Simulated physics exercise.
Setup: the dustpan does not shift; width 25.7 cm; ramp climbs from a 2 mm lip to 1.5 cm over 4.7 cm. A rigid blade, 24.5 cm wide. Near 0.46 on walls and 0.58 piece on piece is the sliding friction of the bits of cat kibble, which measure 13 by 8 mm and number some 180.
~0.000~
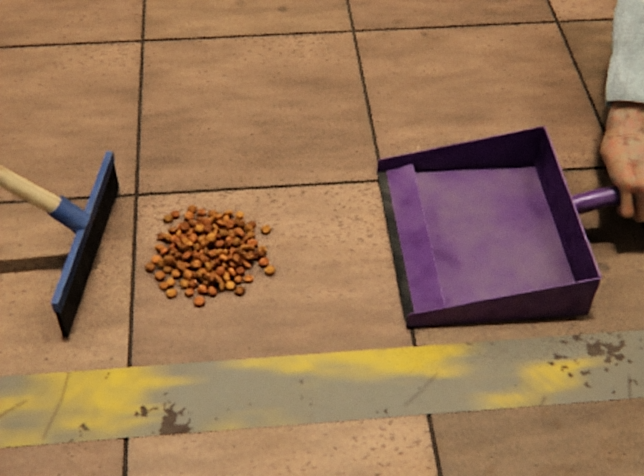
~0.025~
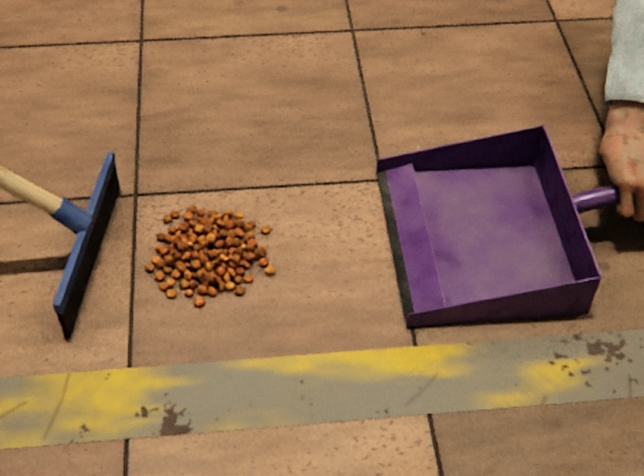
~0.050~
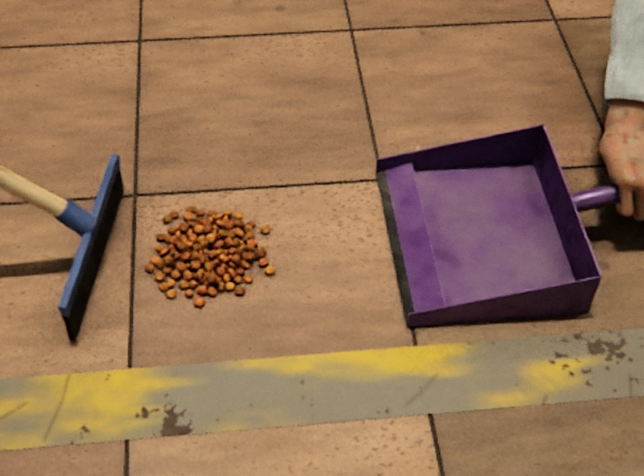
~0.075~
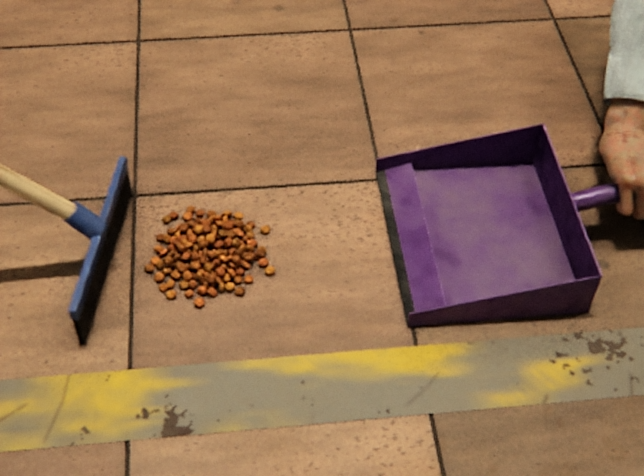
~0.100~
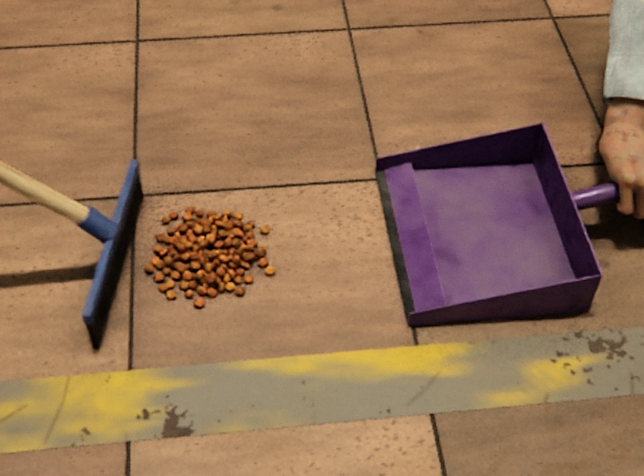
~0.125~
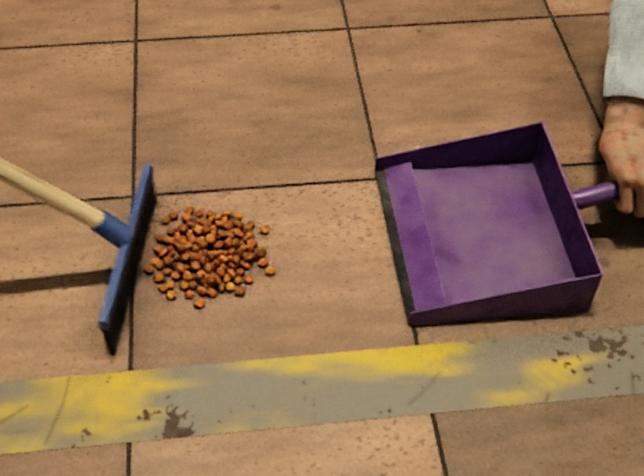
In the video, a blue-headed squeegee with a wooden handle slides a short distance rightward over floor tiles, up to a small pile of brown pellets that stays in place, while a hand holds a purple dustpan still.
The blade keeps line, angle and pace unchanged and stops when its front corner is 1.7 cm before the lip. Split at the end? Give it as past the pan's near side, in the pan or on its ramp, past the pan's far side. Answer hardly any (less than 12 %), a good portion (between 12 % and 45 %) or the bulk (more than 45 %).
Near side: A good portion; pan: A good portion; far side: Hardly any.
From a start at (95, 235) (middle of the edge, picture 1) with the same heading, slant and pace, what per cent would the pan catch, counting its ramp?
Something close to 30 percent.
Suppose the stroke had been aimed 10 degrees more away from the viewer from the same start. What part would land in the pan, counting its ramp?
That gives near 30 in a hundred.
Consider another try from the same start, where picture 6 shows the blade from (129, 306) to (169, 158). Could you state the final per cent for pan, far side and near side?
The pan gets 35, the far side 0 and the near side 10.
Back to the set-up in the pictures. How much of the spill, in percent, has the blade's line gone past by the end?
Roughly 20 per cent.
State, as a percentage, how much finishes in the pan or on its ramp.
I'd say close to 25 per cent.
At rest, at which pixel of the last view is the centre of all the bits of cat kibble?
Look around (400, 297) in the last picture.
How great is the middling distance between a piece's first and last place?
Median shift: Approx. 26 cm.
After 0.32 s, middle of the blade 18 cm from the lip; 0 % over the lip, far side 0 %, near side 0 %.
After 0.46 s, middle of the blade 8 cm from the lip; 0 % over the lip, far side 0 %, near side 15 %.
After 0.72 s, middle of the blade 4 cm from the lip; 25 % over the lip, far side 0 %, near side 30 %.
At rest (1.3 s), near side 30 %, pan 25 %, far side 0 %, in front of the lip or behind the blade 45 %.
